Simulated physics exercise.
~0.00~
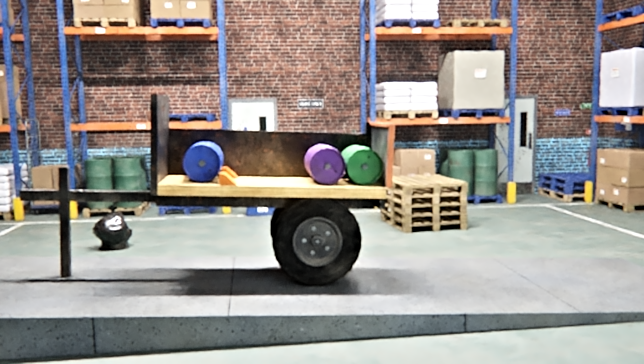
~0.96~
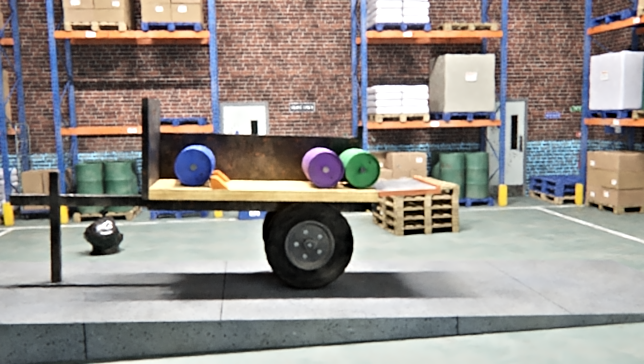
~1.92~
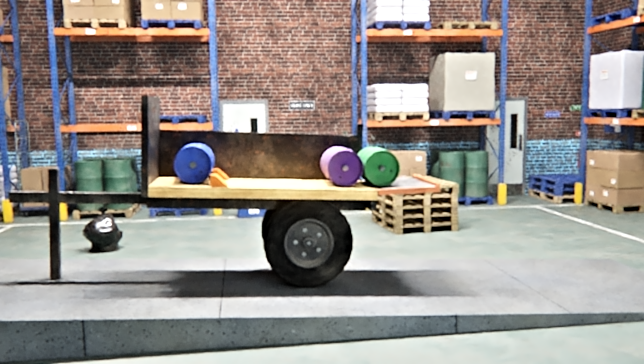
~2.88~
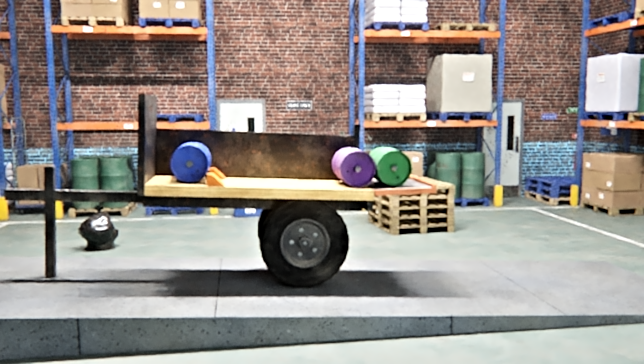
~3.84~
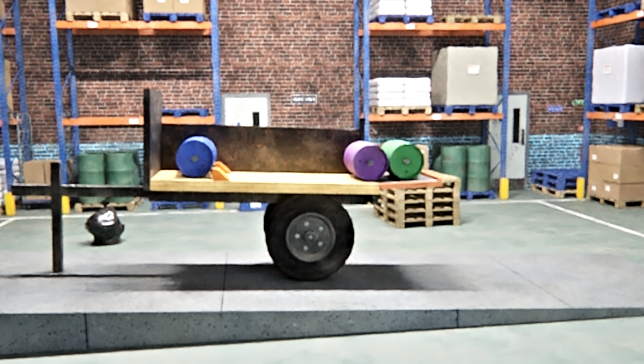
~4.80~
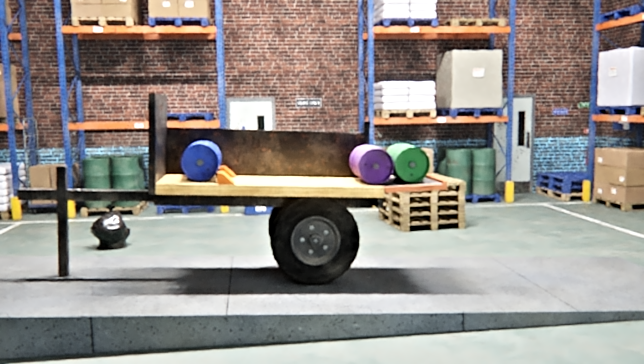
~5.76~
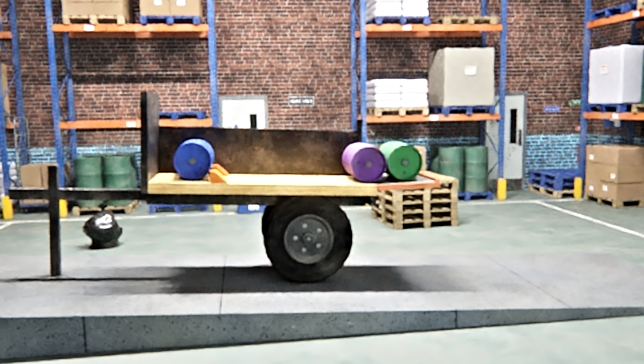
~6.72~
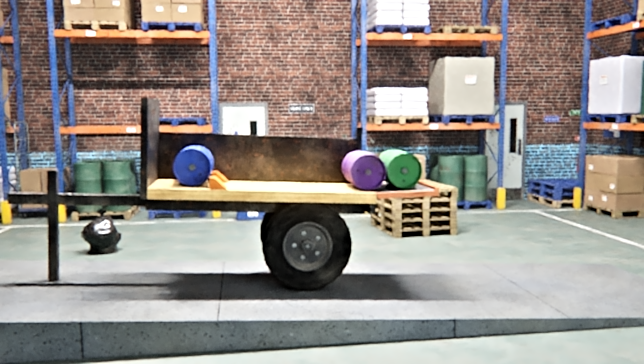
A trailer stood in a warehouse with a blue, a purple and a green drum on its bed; its tailgate dropped, and the purple and green drums rolled right until the green one rested on the gate, while the blue one stayed put.
